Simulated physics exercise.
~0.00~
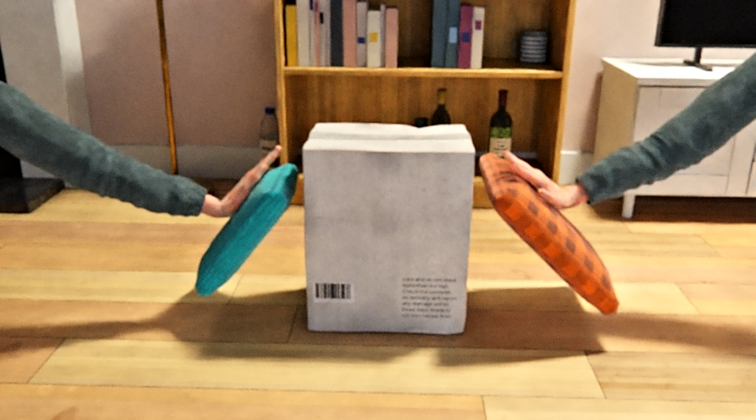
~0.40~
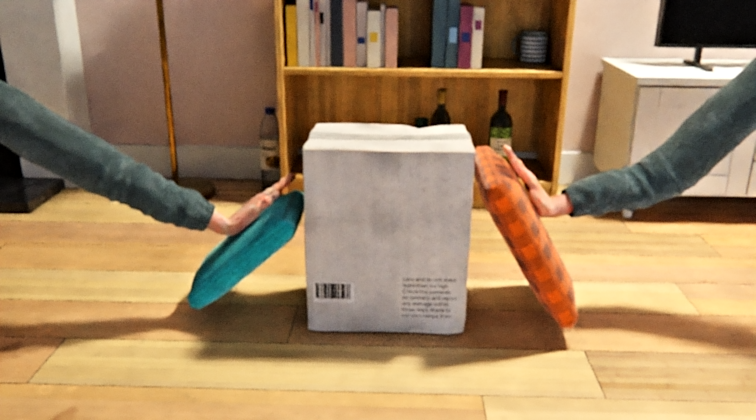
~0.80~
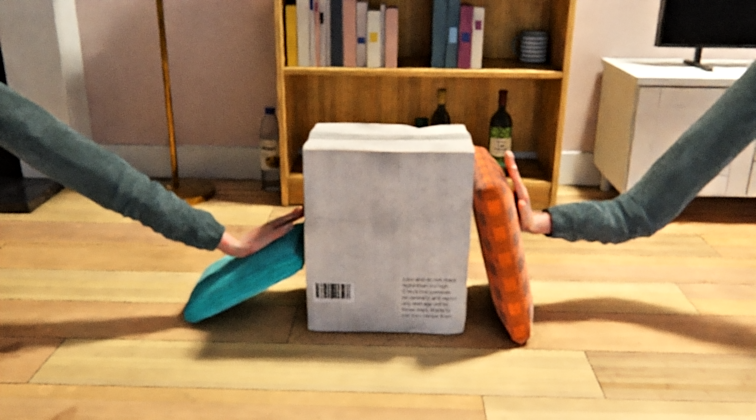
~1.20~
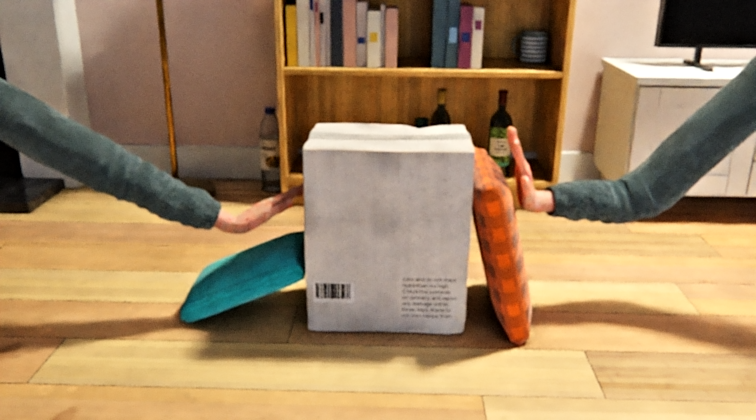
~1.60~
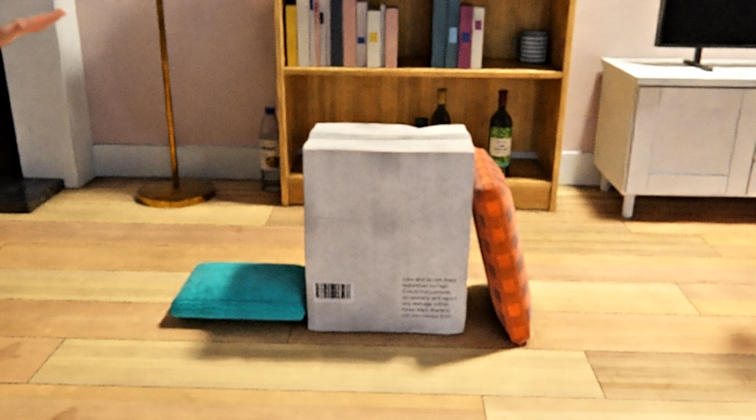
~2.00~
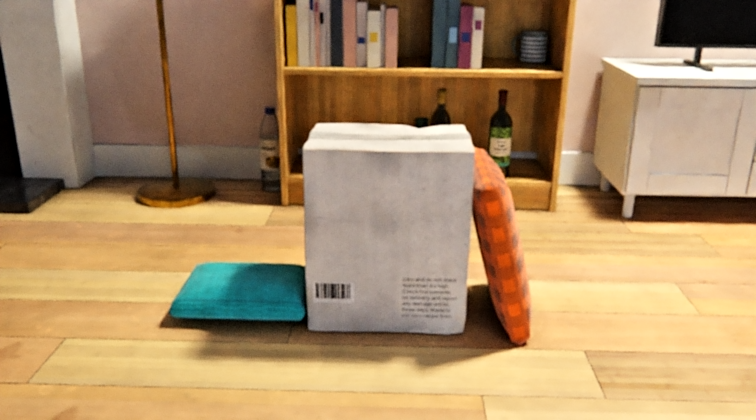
The clip opens with two hands holding a turquoise soft bag and an orange checked cushion against opposite sides of a white box on a wooden floor. The left hand lowers the turquoise bag, which tilts flatter, while the right hand brings the cushion in until it stands steeply against the box. Both hands then let go and draw back, the turquoise bag still slanting against the box. It slumps down and lies flat on the floor on the left. At the end the hands are gone, and the orange cushion remains propped on the right of the unmoved box.
